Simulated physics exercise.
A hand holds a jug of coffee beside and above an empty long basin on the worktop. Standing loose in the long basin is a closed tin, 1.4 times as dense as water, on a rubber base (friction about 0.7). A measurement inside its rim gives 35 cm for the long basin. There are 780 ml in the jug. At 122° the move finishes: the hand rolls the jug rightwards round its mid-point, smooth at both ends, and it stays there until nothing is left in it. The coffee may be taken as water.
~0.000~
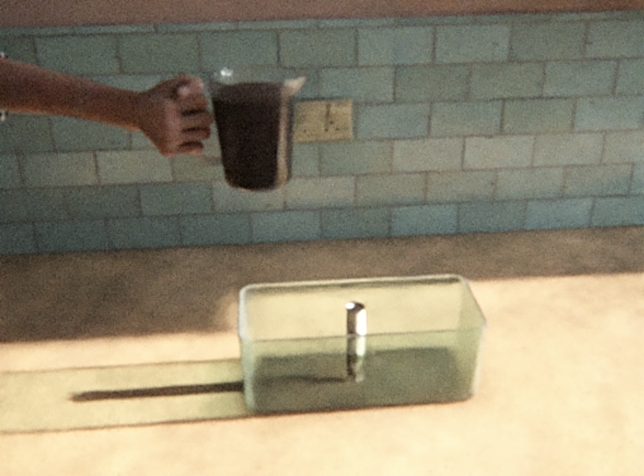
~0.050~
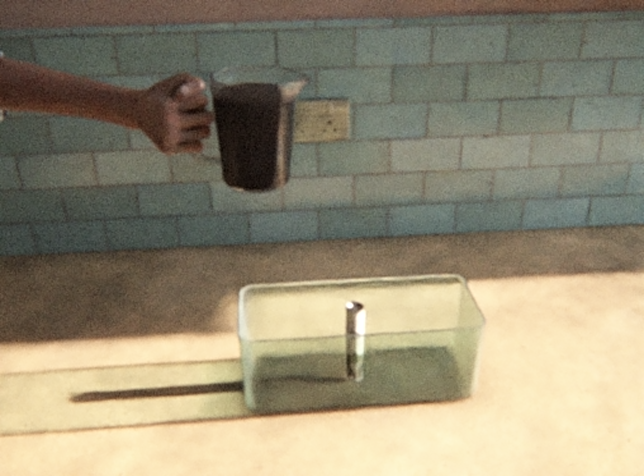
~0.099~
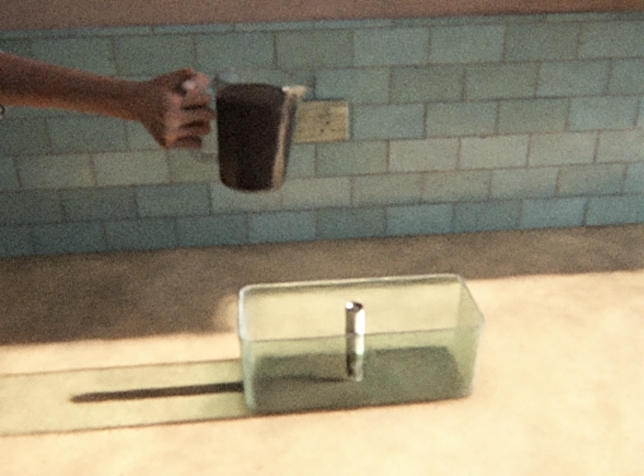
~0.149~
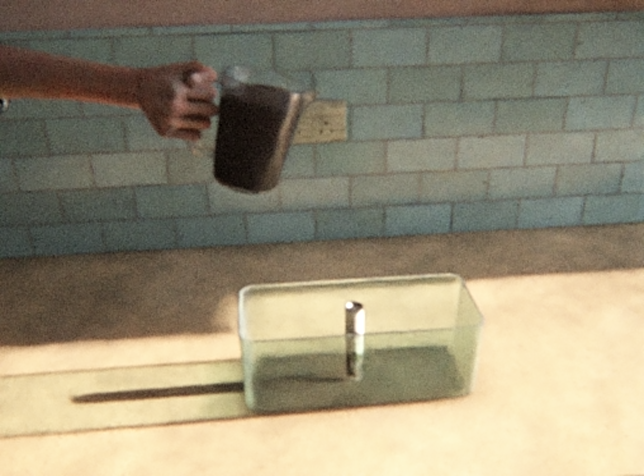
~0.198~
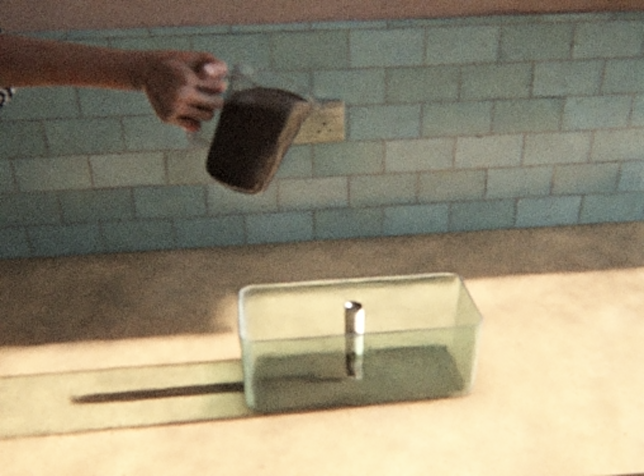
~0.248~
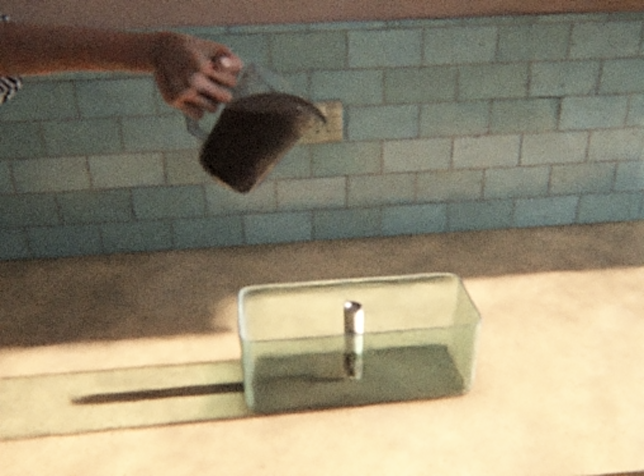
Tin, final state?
It ends up erect.
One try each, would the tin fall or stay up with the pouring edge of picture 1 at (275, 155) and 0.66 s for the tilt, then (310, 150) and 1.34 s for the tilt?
First it falls; then it goes over.
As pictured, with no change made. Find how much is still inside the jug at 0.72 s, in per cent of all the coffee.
5 %.
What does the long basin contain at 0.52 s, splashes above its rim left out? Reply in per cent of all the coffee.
Near 8 in a hundred.
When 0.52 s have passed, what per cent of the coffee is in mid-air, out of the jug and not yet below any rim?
Some 44 per cent.
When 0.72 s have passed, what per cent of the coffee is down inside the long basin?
About 64 %.
After 0.52 s the tilt is 109° and 48 per cent is still to pour; the tin stands where it began.
After 0.72 s the tilt is 122° and 5 per cent is still to pour; the tin stands where it began.
After 0.93 s the tilt is 122° and 0 per cent is still to pour; the tin stands where it began.
After 1.16 s the tilt is 122° and 0 per cent is still to pour; the tin stands where it began.
In the end the tin stands where it began.
